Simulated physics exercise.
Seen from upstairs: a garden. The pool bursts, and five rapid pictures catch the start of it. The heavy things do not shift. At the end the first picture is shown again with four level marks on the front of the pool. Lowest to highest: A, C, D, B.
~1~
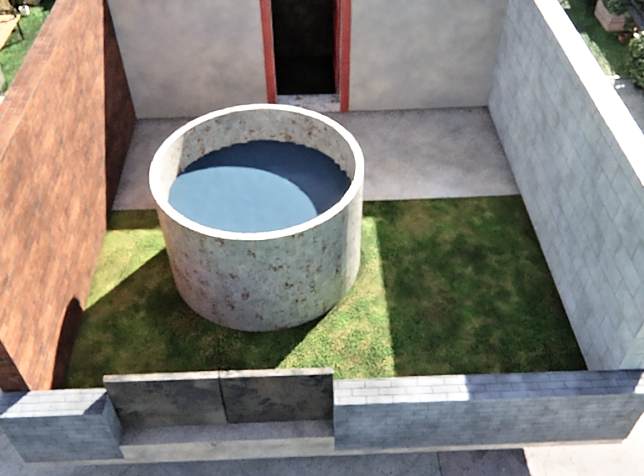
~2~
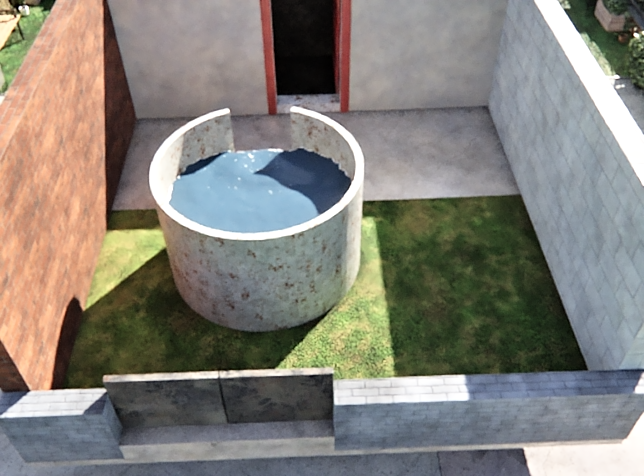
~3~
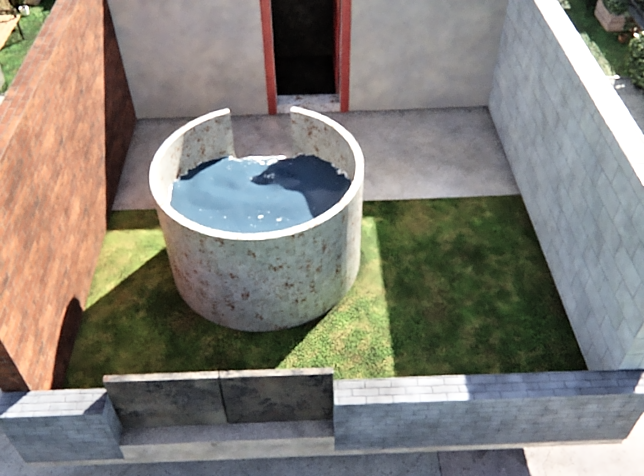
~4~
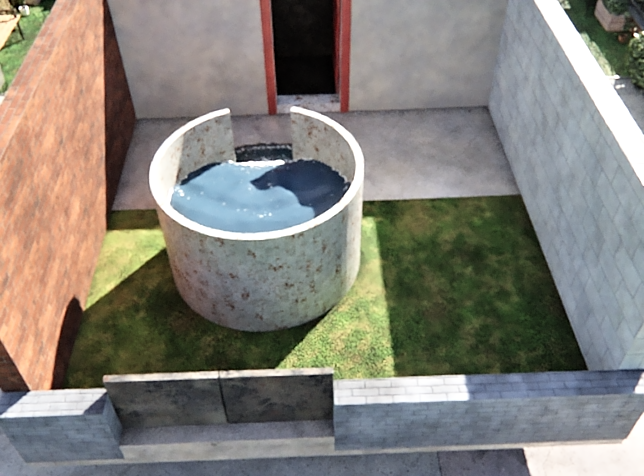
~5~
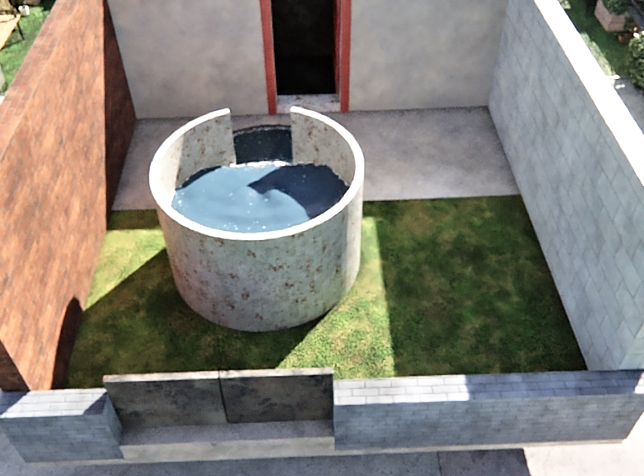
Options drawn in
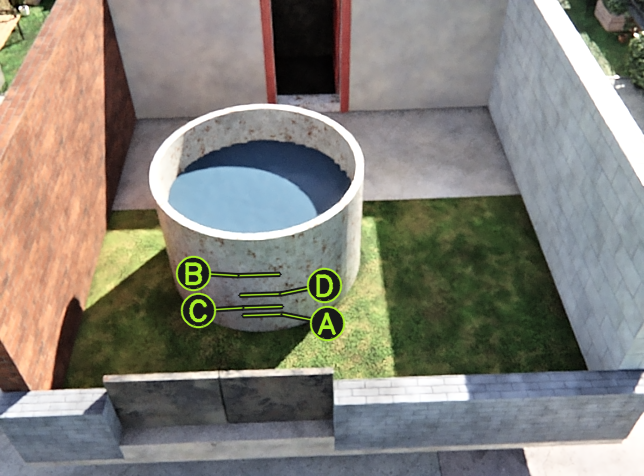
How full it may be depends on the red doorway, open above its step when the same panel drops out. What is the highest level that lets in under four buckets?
Go for C.
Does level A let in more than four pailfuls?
No.
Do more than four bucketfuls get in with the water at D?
Yes, that goes wrong.
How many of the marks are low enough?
Two.
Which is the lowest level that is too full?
The answer is D.
In lime, A at (263, 314); B at (258, 275); C at (262, 307); D at (260, 294); from the bottom up A, C, D, B.
With A, nothing gets over.
With B, dozens of bucketfuls pour in.
With C, a splash gets over, under a bucket.
With D, about 8 bucketfuls get in.
